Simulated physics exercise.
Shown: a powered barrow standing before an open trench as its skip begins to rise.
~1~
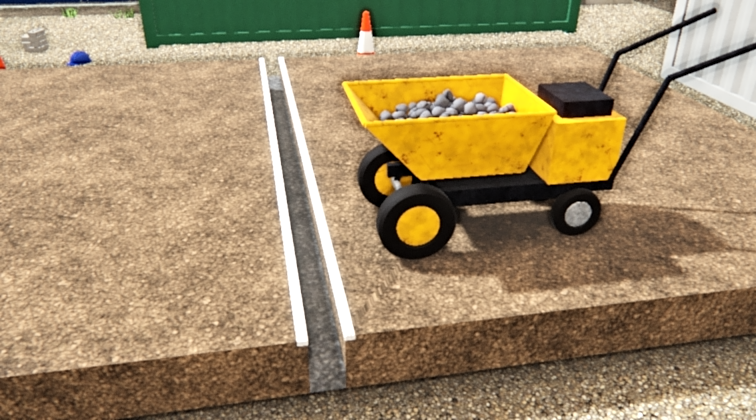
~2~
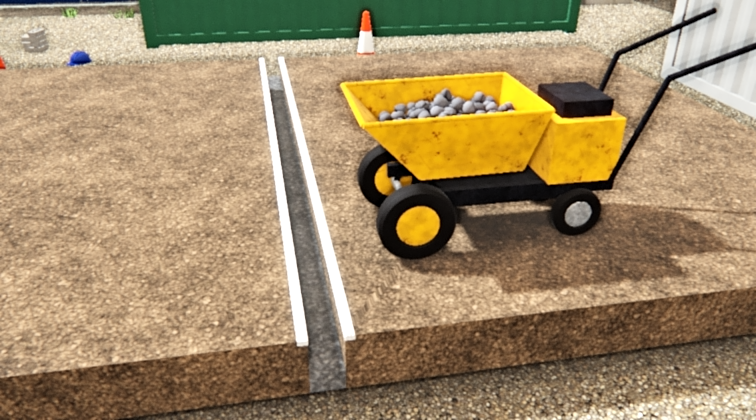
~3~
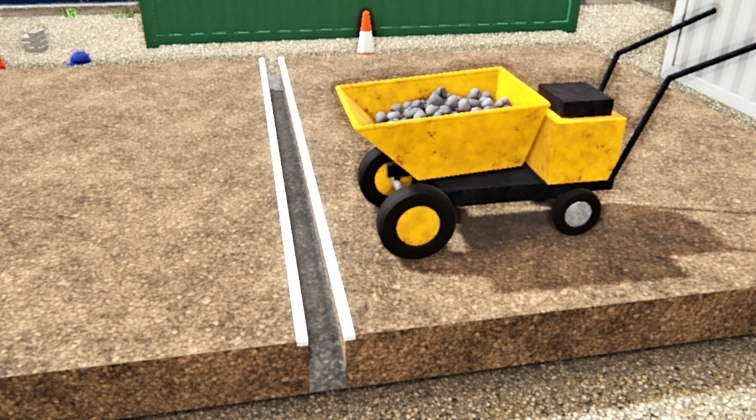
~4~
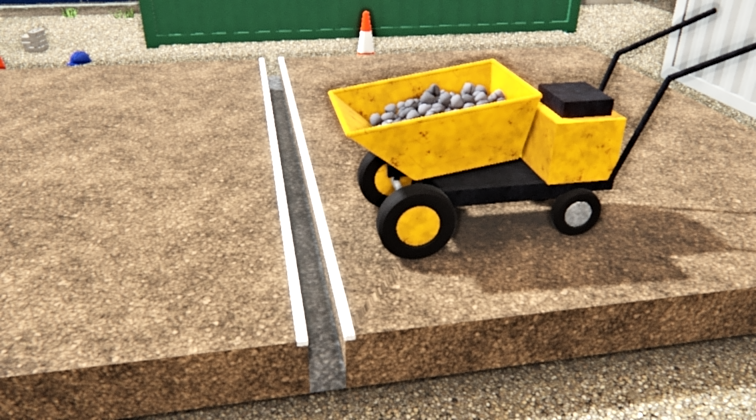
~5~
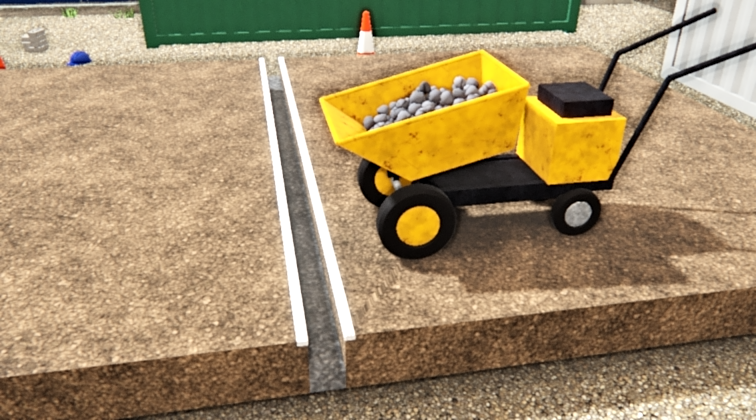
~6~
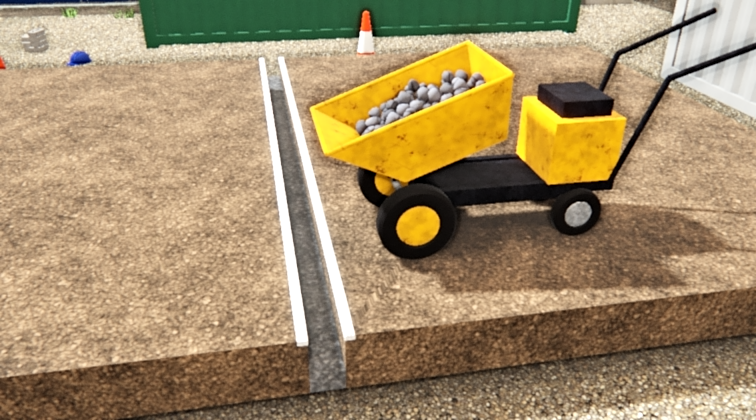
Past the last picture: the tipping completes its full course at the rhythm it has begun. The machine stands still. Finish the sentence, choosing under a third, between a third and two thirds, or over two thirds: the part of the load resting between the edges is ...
The part between the edges is under a third of the load.
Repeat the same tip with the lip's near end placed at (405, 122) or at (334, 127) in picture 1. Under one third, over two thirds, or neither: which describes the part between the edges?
In the first case in the middle band, in the second case below one third.
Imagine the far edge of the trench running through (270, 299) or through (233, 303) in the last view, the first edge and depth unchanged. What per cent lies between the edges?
40 %, 90 %.
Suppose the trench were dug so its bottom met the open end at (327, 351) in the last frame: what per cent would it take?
It works out to some 0 per cent.
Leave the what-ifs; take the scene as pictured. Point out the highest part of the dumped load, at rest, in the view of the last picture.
The topmost point rests at roughly pixel (261, 215) in the last view.
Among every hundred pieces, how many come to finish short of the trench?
It comes to close to 0 %.
Shortly afterwards, skip tipped steeply; the whole lot in the skip.
Next, skip tipped right over; the bulk in the skip; near a quarter beyond it; only a few falling.
Some moments later, skip tipped right over; near a third in the skip; near two thirds beyond it.
In the end, skip tipped right over; near a third in the skip; only a few in or heaped over the trench; near two thirds beyond it.
